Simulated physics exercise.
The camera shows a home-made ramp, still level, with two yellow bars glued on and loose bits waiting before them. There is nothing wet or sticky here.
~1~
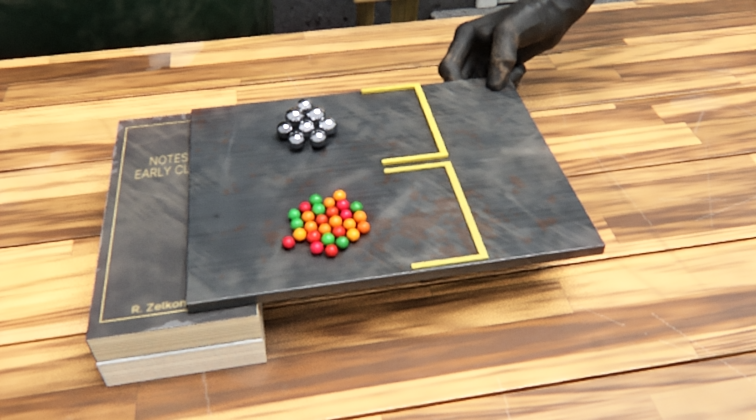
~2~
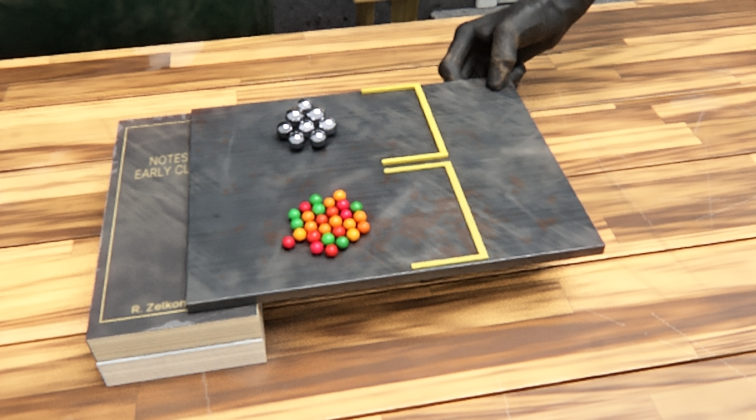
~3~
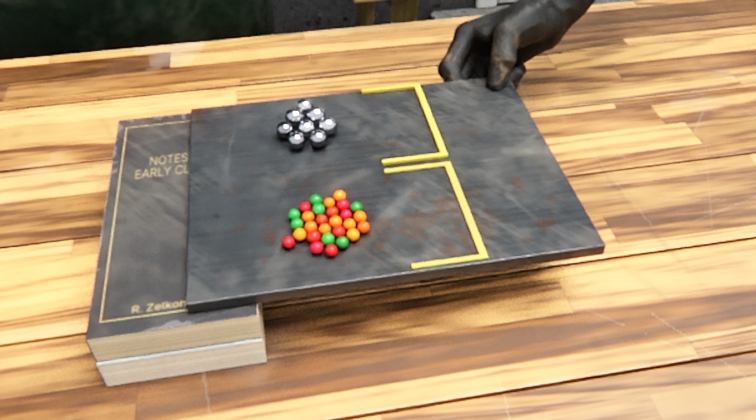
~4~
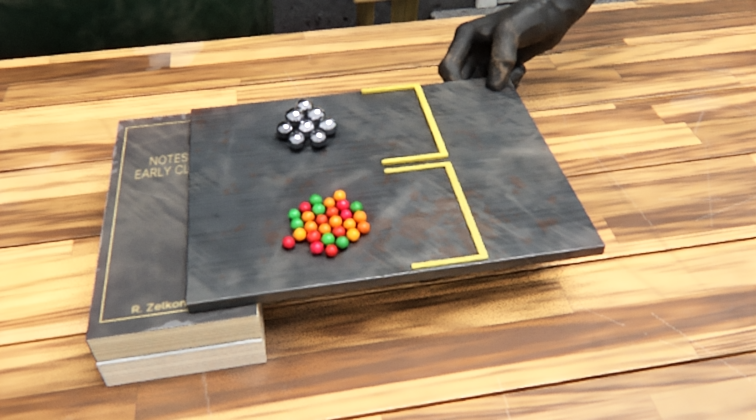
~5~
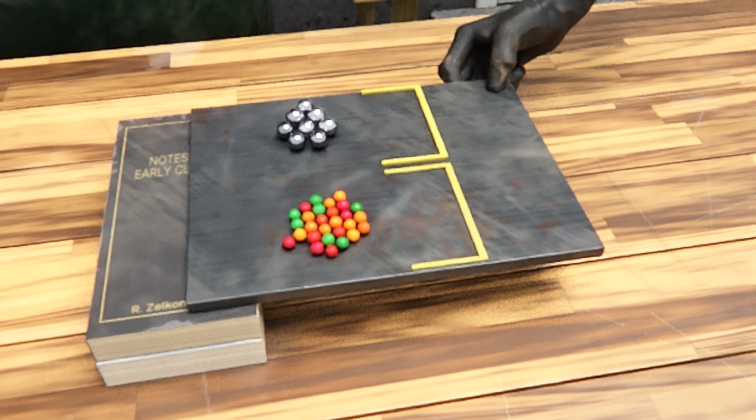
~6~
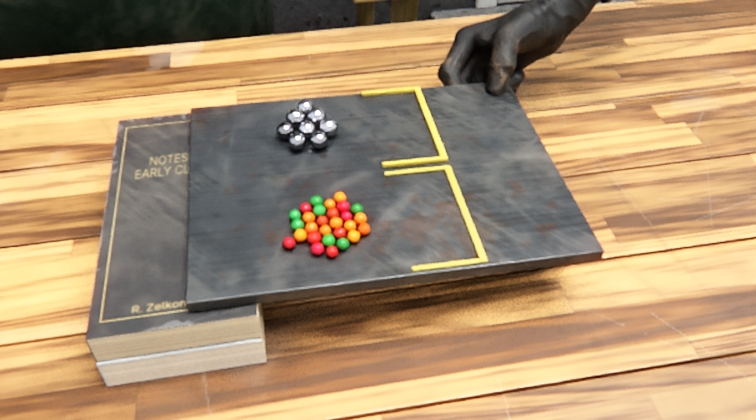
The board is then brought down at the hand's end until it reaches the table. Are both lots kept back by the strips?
At the end, I think the near handful will pass beyond its barrier, I think the far handful will pass beyond its barrier.
Then, 0.30 s later than the last frame, board sloping at 7°; near handful on its way down; far handful on its way down.
Then, 0.62 s later than the last frame, board sloping at 12°; near handful has reached its bar; far handful has reached its bar.
Then, 1.01 s later than the last frame, board resting at 12°; near handful almost all past its bar; far handful every one past its bar.
When it is over, board resting at 12°; near handful almost all past its bar; far handful every one past its bar.
